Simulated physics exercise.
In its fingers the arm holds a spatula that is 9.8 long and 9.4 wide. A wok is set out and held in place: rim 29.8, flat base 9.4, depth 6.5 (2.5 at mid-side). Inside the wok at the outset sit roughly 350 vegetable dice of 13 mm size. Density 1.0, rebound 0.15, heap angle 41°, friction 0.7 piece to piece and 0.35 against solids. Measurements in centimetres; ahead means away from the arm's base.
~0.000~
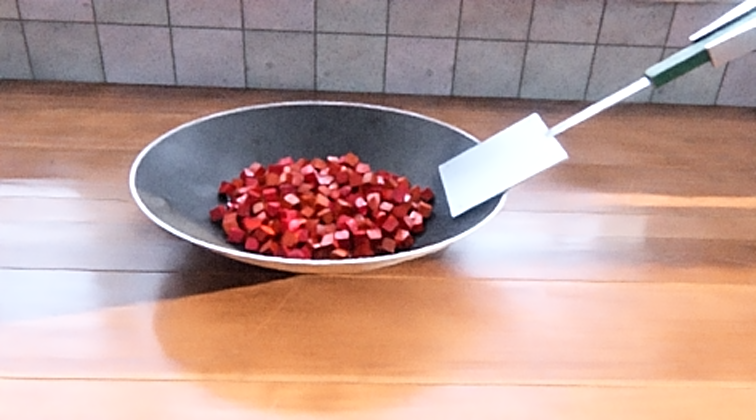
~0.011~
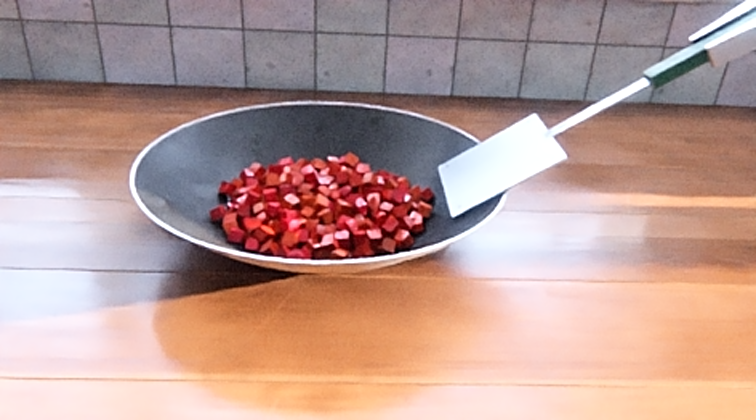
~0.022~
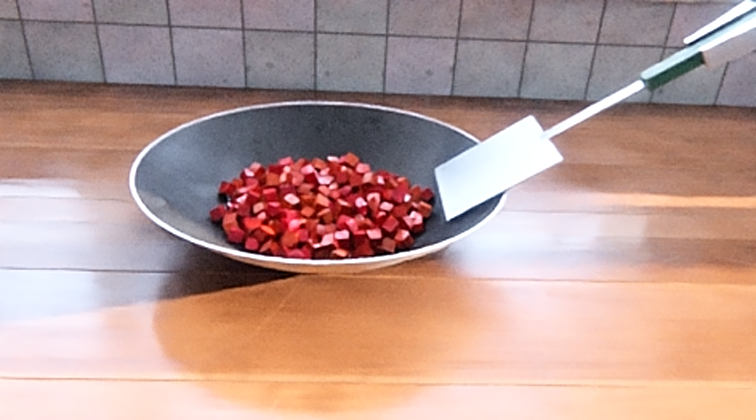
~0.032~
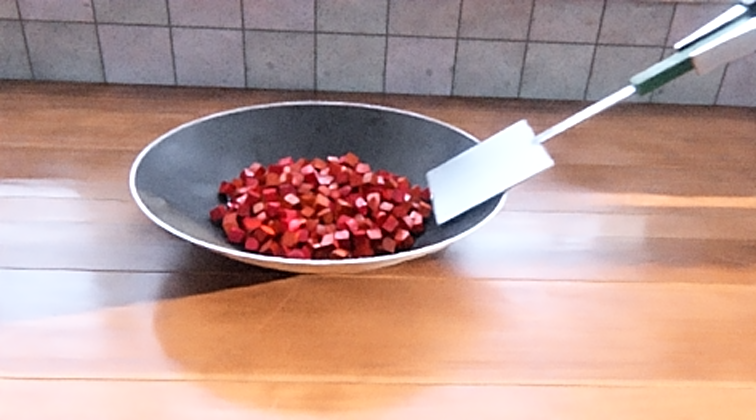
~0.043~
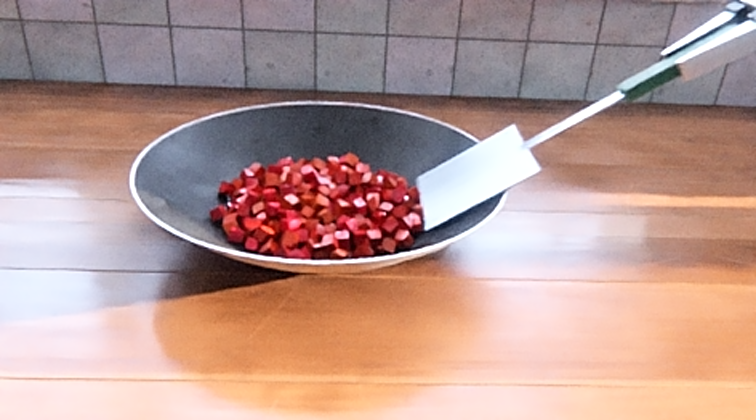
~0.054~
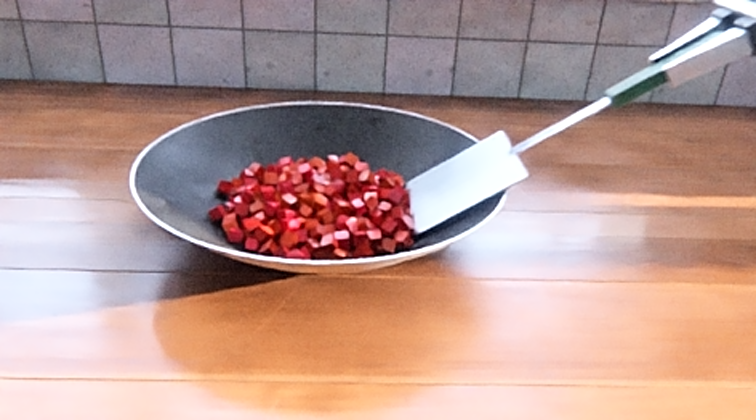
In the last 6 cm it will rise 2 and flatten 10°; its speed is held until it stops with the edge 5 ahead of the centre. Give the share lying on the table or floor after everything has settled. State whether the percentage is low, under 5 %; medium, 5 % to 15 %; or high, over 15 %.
The percentage is medium.
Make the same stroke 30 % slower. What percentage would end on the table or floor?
10 per cent, about.
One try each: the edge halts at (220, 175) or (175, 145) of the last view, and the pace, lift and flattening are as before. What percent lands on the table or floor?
The two tries give near 50 and near 65 in a hundred.
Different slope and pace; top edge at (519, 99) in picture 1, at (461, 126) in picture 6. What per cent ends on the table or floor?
Close to 40 in a hundred.
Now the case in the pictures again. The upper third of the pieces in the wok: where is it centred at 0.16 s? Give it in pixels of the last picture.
I'd say close to (213, 174).
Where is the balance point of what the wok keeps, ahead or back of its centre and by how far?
Ahead of centre, near 6.5 centimetres.
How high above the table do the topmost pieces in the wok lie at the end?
Top of the heap: Roughly 8.0 cm above the table top.
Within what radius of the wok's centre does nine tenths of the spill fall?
25 cm.
After 0.11 s, sloping 34°, highest piece 6 above the table; 348 in the wok.
After 0.16 s, sloping 30°, highest piece 9 above the table; 343 in the wok, 5 on the blade or in flight.
After 0.39 s, sloping 24°, highest piece 8 above the table; 312 in the wok, 35 on the table or floor, 1 on the blade or in flight.
After 1.44 s, sloping 24°, highest piece 8 above the table; 312 in the wok, 36 on the table or floor.
At rest, 312 in the wok, 36 on the table or floor. That is 10 % on the table or floor.
